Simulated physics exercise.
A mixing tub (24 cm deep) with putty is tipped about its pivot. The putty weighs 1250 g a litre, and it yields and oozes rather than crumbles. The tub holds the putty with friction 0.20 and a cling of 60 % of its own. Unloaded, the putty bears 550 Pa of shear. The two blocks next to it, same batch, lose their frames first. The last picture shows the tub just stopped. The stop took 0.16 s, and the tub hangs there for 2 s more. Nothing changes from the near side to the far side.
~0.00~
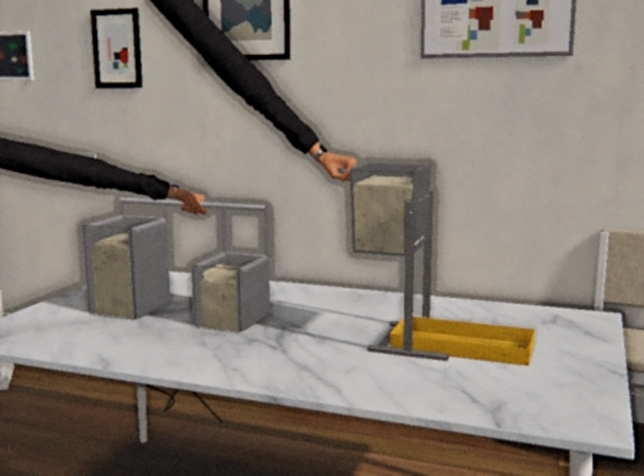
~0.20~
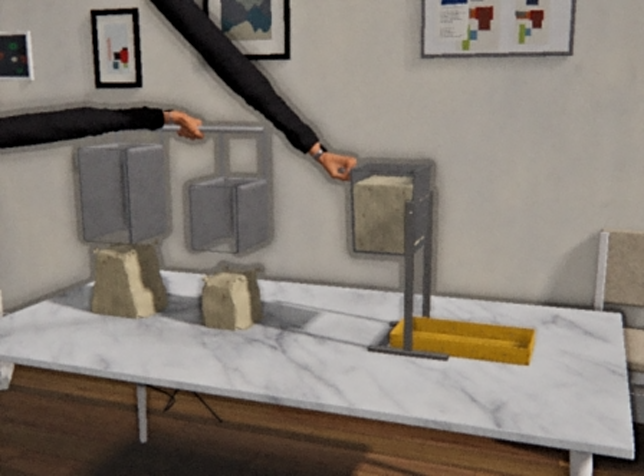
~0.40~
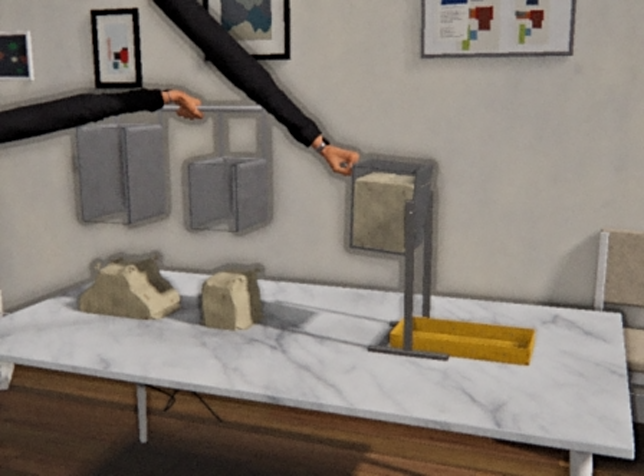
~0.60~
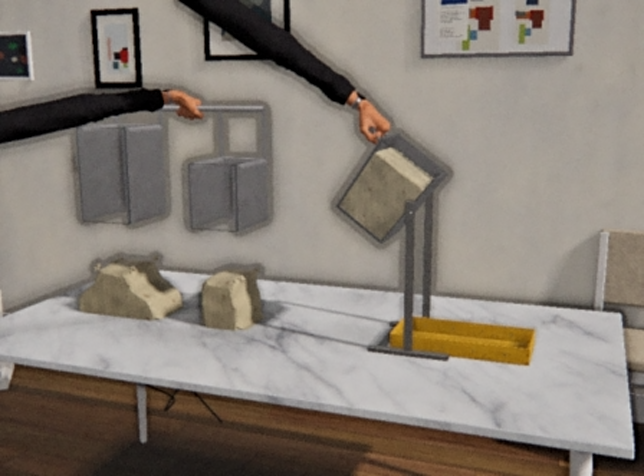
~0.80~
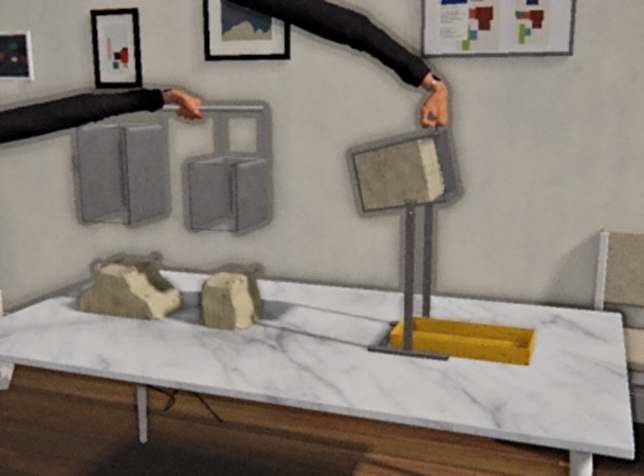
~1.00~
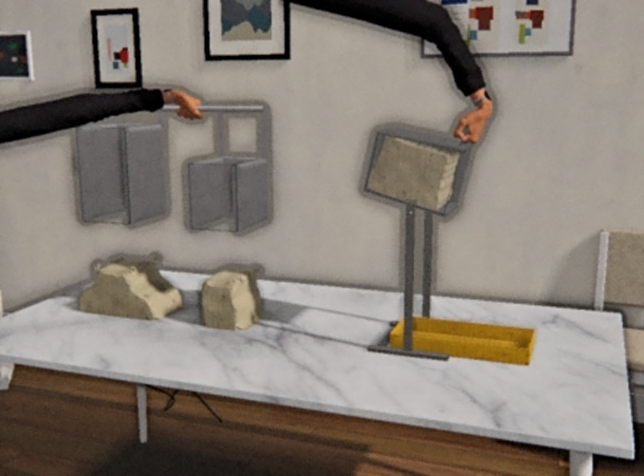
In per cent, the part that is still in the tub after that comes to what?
About 0 %.
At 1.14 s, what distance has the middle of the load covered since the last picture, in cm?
About 3 cm.
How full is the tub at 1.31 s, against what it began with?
Near 70 %.
After 1.14 s, the tub is at 103 degrees and holds 97 %.
After 1.31 s, the tub is at 103 degrees and holds 71 %.
After 1.48 s, the tub is at 103 degrees and holds 50 %.
After 1.65 s, the tub is at 103 degrees and holds 36 %.
After 3.00 s, the tub is at 103 degrees and holds 0 %.
